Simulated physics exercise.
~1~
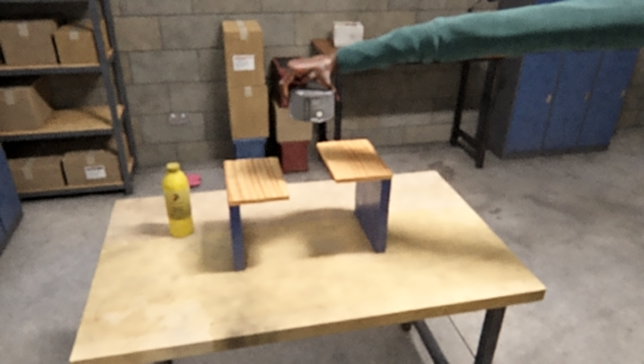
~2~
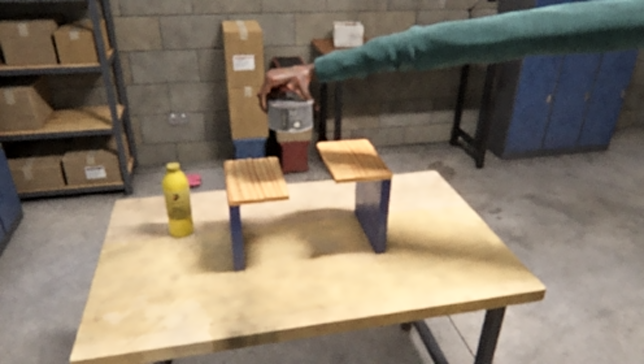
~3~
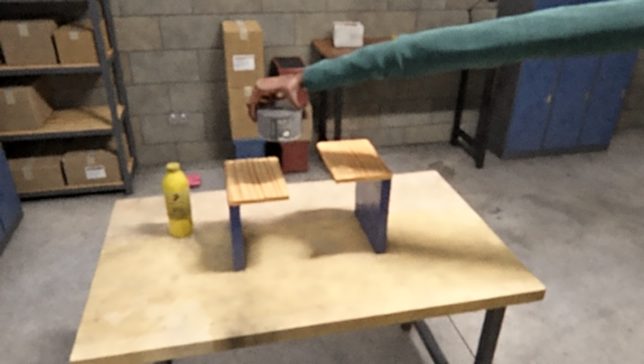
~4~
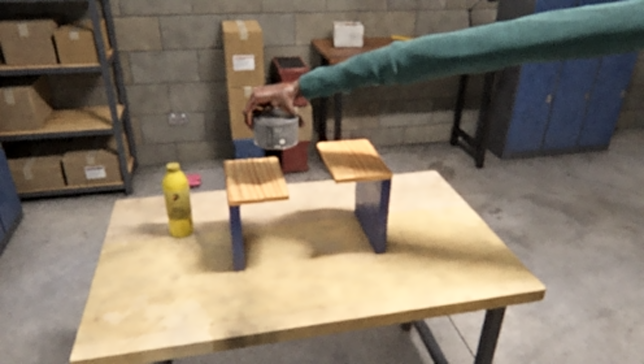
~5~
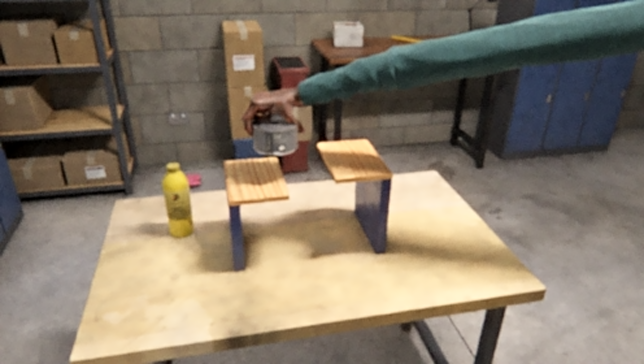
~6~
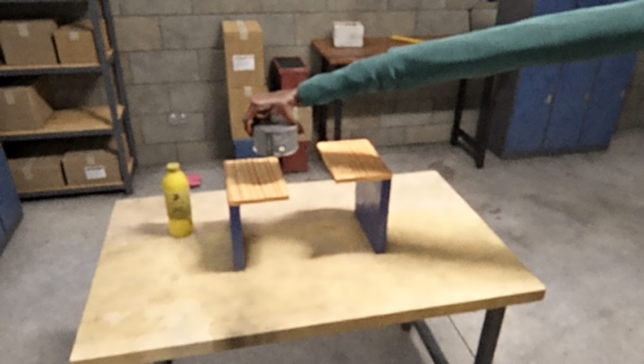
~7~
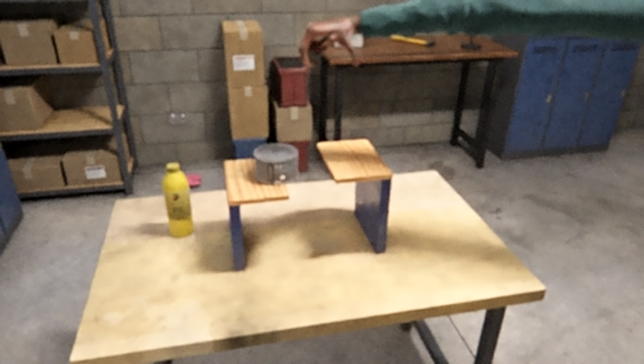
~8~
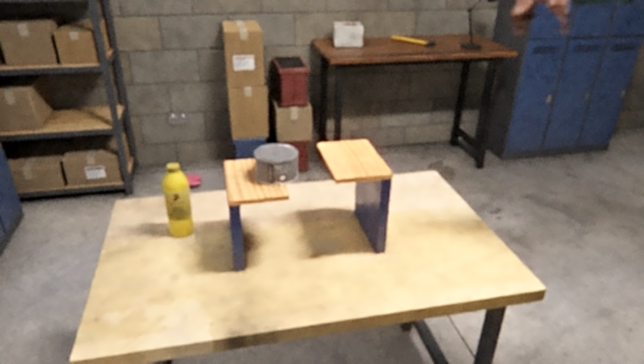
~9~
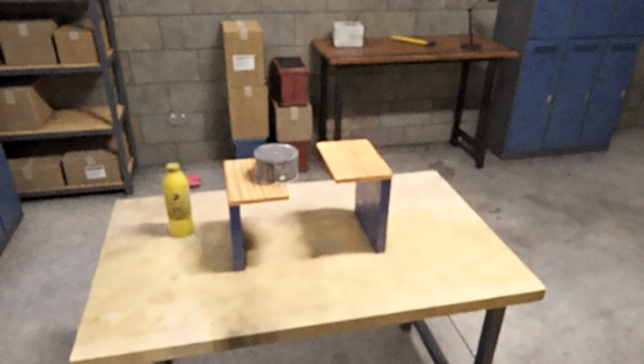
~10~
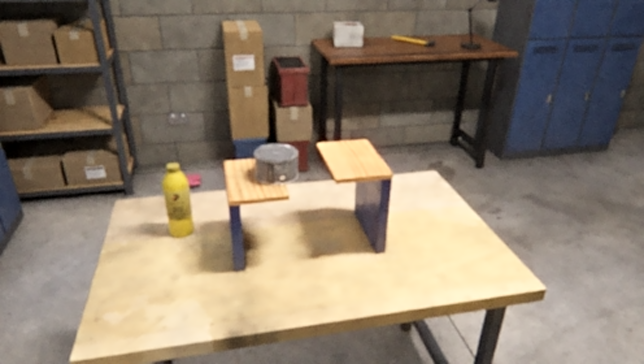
A hand lowers a grey tub into the stand's gap, where it stays lodged.
